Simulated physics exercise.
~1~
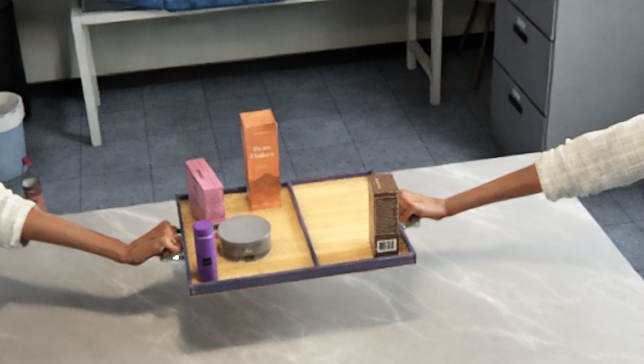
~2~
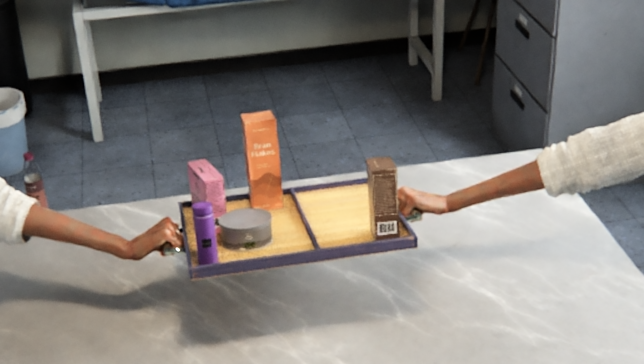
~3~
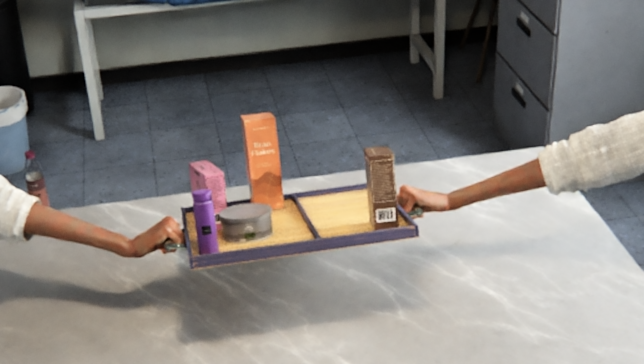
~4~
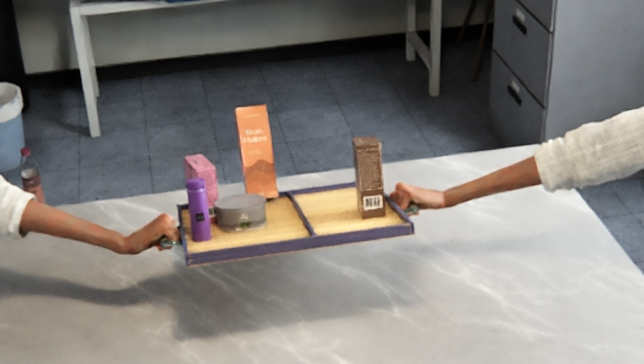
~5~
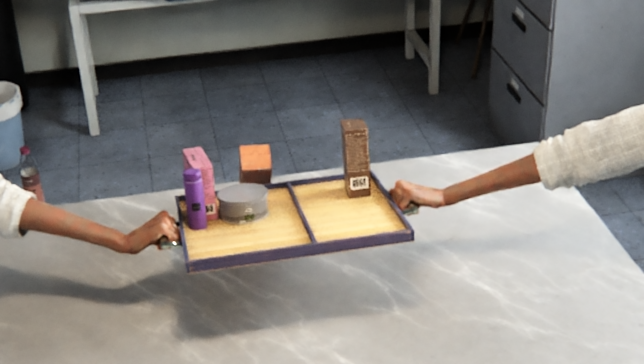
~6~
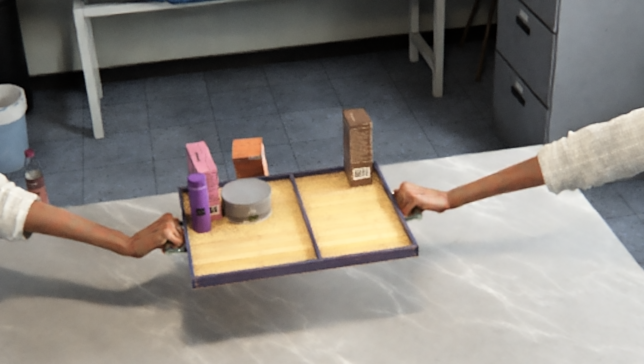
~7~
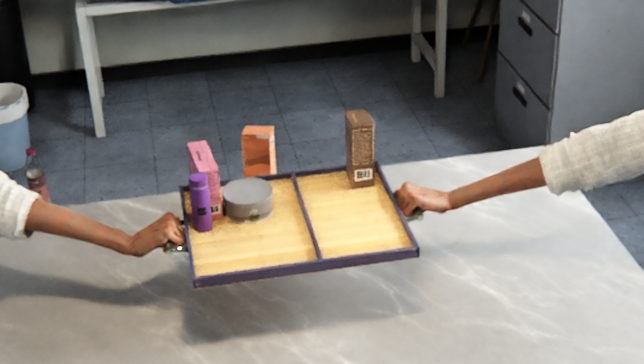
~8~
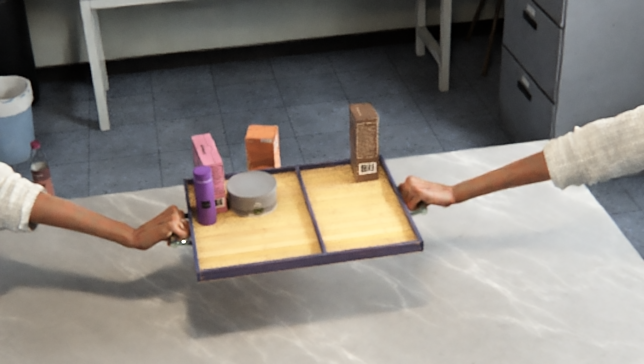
A shallow wooden tray with a dark rim and a cross bar is held by two hands, one on each side, above a pale marbled table, seen from above in a slightly swaying view. At left stand a pink packet, a purple shaker and a low grey tub, with a tall orange carton behind them and a brown carton at right. The hands tip the far edge down, and the things slide toward it. The orange carton tips and drops off the far edge. The tray is then levelled, leaving the orange carton upside down beyond it and the other four aboard, still upright.
